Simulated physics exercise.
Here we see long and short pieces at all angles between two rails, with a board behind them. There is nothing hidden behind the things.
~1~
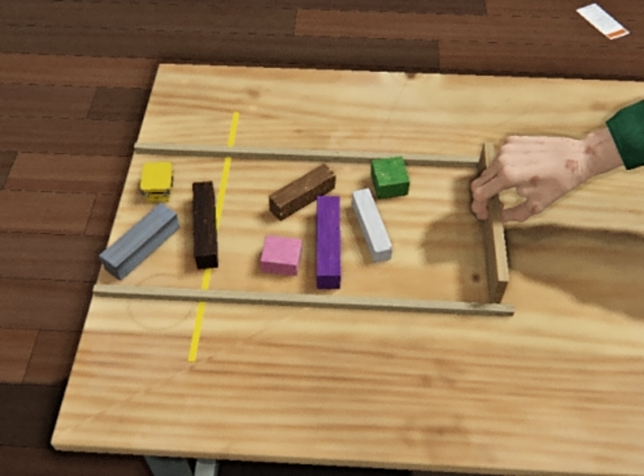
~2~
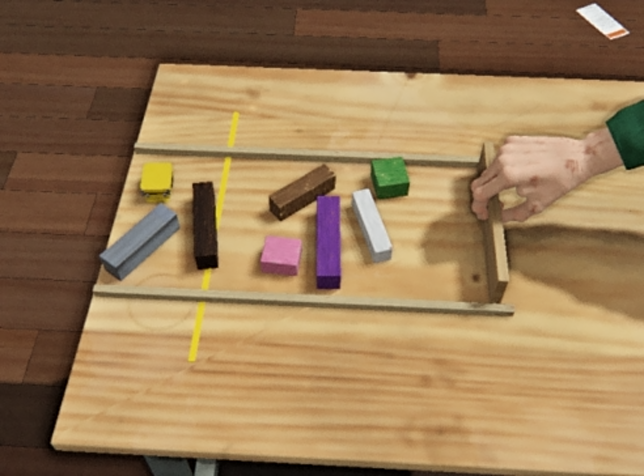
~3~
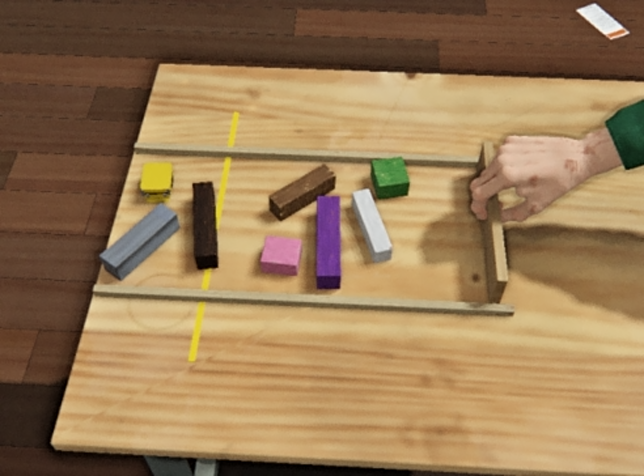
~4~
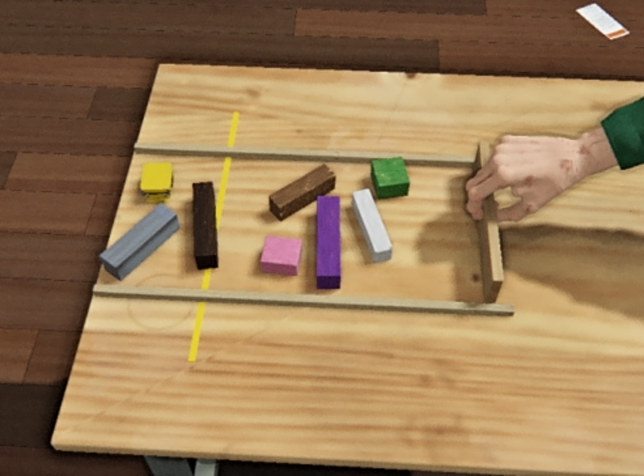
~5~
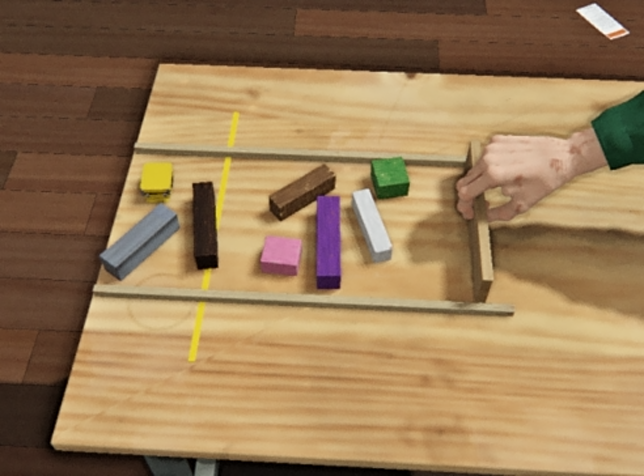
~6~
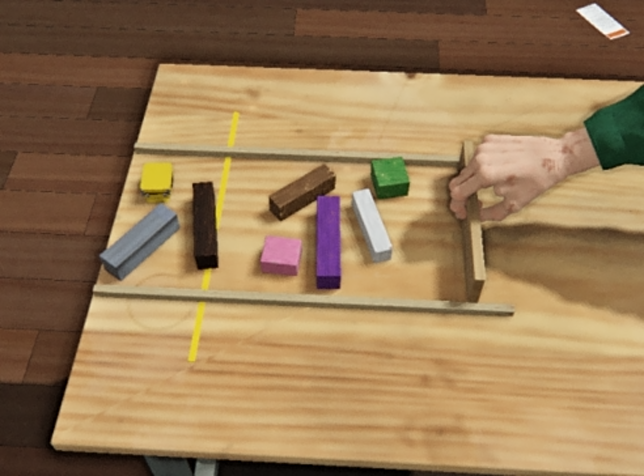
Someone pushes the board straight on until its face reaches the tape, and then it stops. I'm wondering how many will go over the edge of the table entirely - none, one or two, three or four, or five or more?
After the push, one or two are missing from the table.
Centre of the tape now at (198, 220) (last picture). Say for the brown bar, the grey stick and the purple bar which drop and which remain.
Starting with the brown bar, it keeps its place, then the grey stick ends up falling, then the purple bar keeps its place.
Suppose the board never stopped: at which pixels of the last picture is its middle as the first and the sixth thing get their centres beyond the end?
Its middle is around (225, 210) and later (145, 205).
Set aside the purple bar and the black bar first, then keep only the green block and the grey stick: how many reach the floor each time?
You'd see 0 fallen, and 0 in the other try.
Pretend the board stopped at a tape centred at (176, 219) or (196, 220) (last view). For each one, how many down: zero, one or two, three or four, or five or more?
Counts, in turn - three or four; either one or two.
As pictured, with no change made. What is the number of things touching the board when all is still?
Result: 2 in all.
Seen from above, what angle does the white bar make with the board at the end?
It measures close to 0 degrees.
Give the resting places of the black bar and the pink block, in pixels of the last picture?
You'll find the first one at (134, 219) and the second at (149, 252).
Soon after, none off yet; grey stick at rest near (141, 242); yellow case at rest near (158, 183); black bar at rest near (205, 224).
In the end, the number that fall off is one or two; gone, grey stick.
